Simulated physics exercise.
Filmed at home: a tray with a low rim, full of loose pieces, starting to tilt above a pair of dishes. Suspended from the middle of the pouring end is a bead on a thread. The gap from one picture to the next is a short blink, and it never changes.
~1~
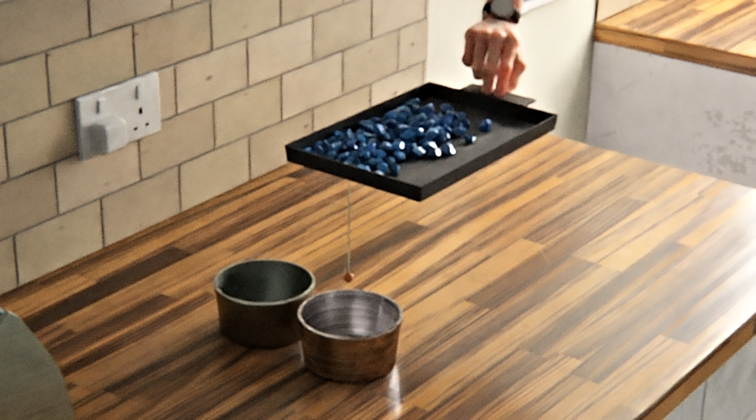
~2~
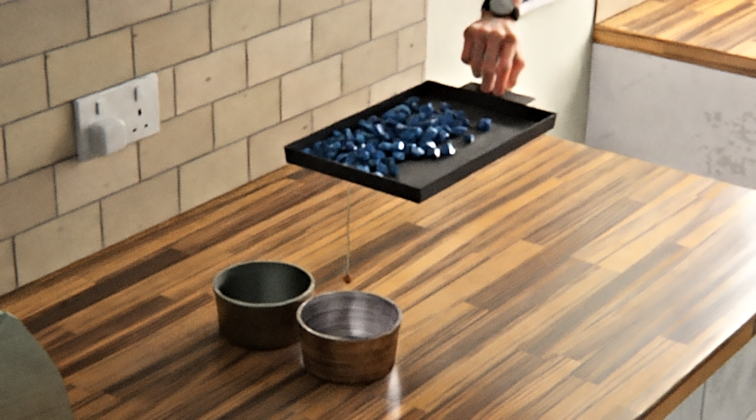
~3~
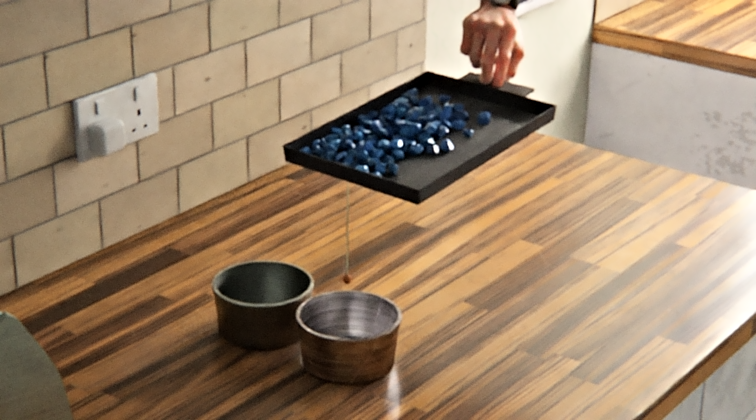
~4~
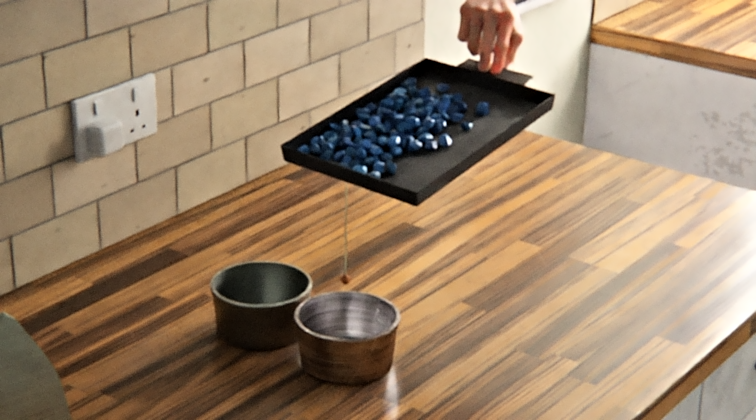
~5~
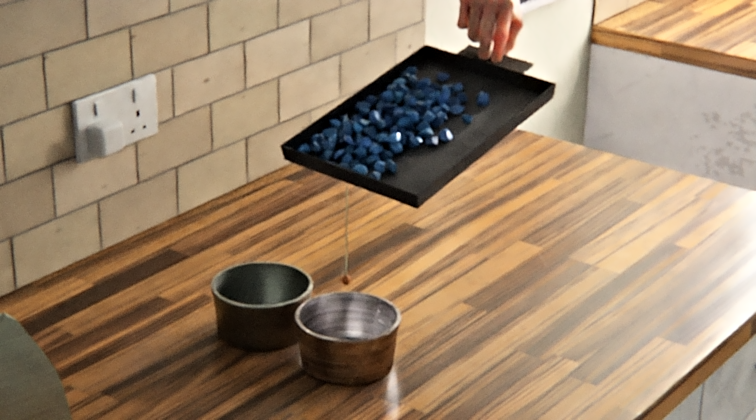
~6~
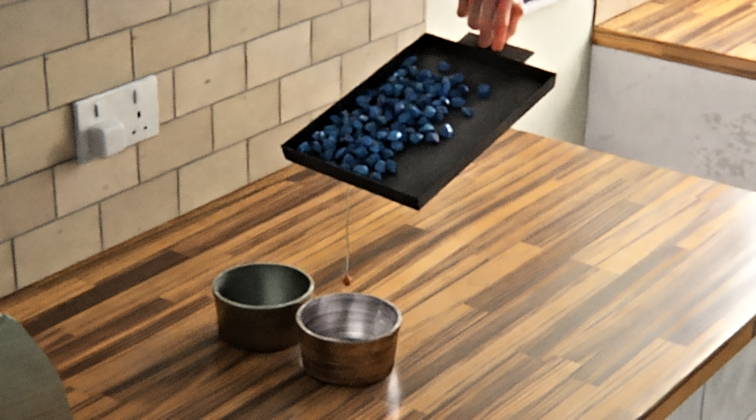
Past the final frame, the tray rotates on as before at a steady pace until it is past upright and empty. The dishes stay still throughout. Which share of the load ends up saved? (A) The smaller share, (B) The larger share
B.
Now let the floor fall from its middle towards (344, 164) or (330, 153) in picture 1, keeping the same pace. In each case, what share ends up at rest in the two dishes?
In order, 90 in a hundred and 70 in a hundred.
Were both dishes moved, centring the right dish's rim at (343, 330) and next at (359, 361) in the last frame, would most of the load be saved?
In turn: Above a half; less than half.
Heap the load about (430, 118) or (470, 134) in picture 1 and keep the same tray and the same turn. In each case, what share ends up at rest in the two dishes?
That would be 60 per cent, and then 50 per cent.
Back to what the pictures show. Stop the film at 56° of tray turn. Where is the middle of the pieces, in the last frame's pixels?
Around (373, 147).
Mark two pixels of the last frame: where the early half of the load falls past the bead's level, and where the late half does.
Close to (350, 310), then close to (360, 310).
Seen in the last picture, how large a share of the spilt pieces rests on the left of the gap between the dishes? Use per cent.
Near 30 %.
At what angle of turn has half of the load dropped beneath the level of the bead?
Somewhere near 95 degrees, I'd say.
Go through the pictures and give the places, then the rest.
Corners of the pouring end at (287, 145) and (420, 186), level; middle of the load at (390, 137), aquarium stones; left dish at (232, 317); right dish at (318, 351); bead on its thread at (349, 278), in the first frame.
Corners of the pouring end at (286, 146) and (419, 187), level; middle of the load at (389, 137), in the second frame.
Corners of the pouring end at (285, 146) and (418, 189), tipped barely, lowest at the right corner; middle of the load at (388, 133), in the third frame.
Corners of the pouring end at (283, 145) and (416, 191), tipped a little, lowest at the right corner; middle of the load at (387, 128), in the fourth frame.
Corners of the pouring end at (283, 145) and (417, 193), tipped a little, lowest at the right corner; middle of the load at (387, 122), in the fifth frame.
Corners of the pouring end at (284, 145) and (417, 196), tipped a little, lowest at the right corner; middle of the load at (387, 118); left dish at (231, 321); right dish at (317, 355), in the sixth frame.
Soon, tray tipped steeply; nearly all on the tray; a stray few in the air.
A while on, tray tipped right over; about half on the tray; about a quarter in the right dish; about a quarter outside both; a small part in the air.
Towards the end, tray tipped past a quarter turn; about two thirds in the right dish; a stray few in the left dish; about a third outside both.
Finally, tray tipped past a quarter turn; about two thirds in the right dish; a stray few in the left dish; about a third outside both.
